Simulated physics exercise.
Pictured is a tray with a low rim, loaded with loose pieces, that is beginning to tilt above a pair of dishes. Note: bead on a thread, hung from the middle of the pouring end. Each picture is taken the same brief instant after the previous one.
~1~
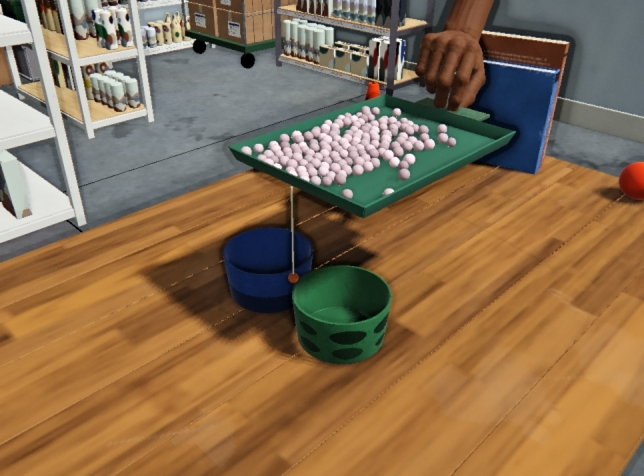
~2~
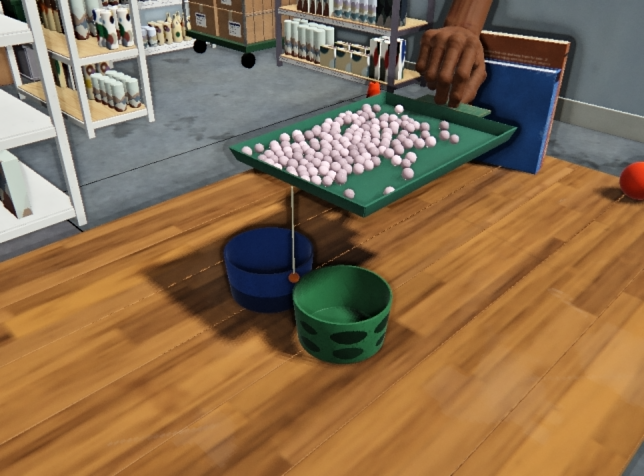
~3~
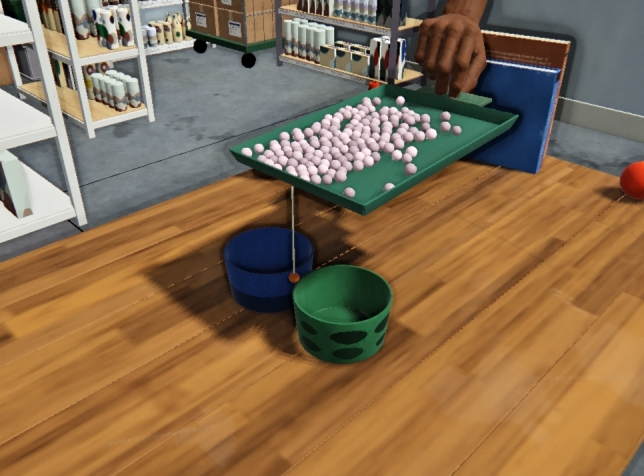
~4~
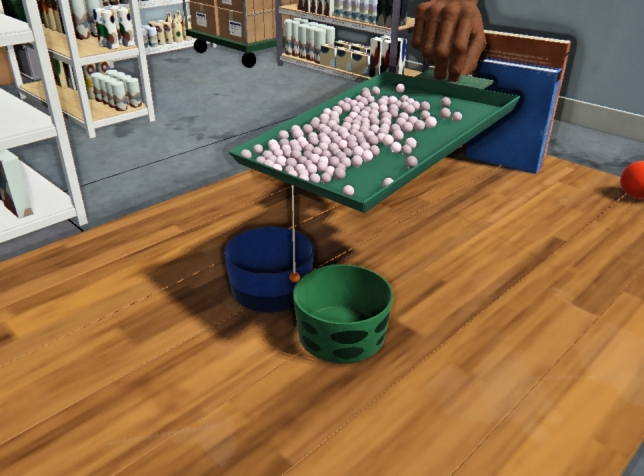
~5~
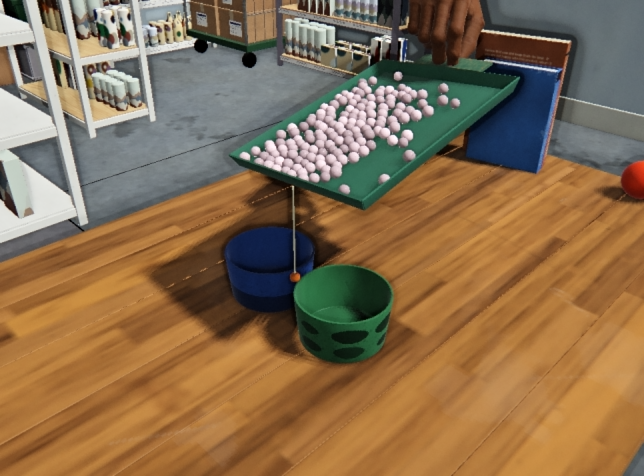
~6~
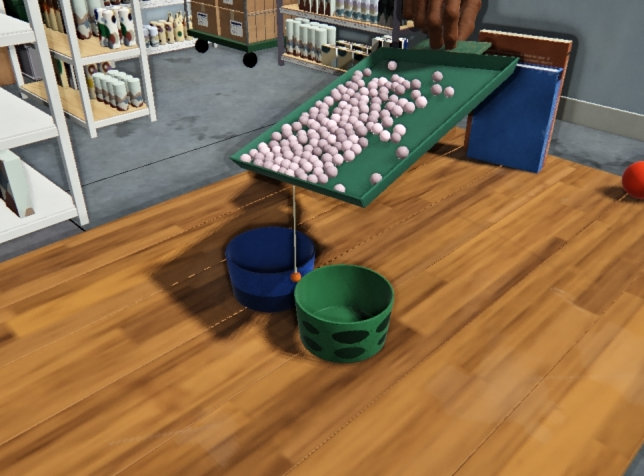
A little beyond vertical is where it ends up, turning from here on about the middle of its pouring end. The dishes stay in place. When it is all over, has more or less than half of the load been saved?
Less than half.
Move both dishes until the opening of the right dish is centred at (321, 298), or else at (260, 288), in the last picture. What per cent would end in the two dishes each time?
40 and 80 in a hundred.
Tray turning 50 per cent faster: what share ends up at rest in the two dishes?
About 10 %.
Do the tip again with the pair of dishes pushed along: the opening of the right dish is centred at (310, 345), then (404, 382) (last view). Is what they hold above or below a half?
Result, first place: Exceeding half; second place: Not as much as half.
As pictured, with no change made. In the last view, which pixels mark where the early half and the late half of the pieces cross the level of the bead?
About (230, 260) to begin with, then about (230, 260).
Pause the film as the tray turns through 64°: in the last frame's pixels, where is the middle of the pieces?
I'd mark it close to (245, 190).
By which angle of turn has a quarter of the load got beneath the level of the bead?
That happens at around 65°.
Shortly afterwards, tray tipped steeply; near half on the tray; only a few in the left dish; near a quarter outside both; near a quarter in the air.
Next, tray tipped past a quarter turn; only a few in the right dish; a little in the left dish; all but a few outside both; only a few in the air.
Some moments later, tray tipped past a quarter turn; only a few in the right dish; a little in the left dish; all but a few outside both.
In the end, tray tipped past a quarter turn; only a few in the right dish; a little in the left dish; all but a few outside both.
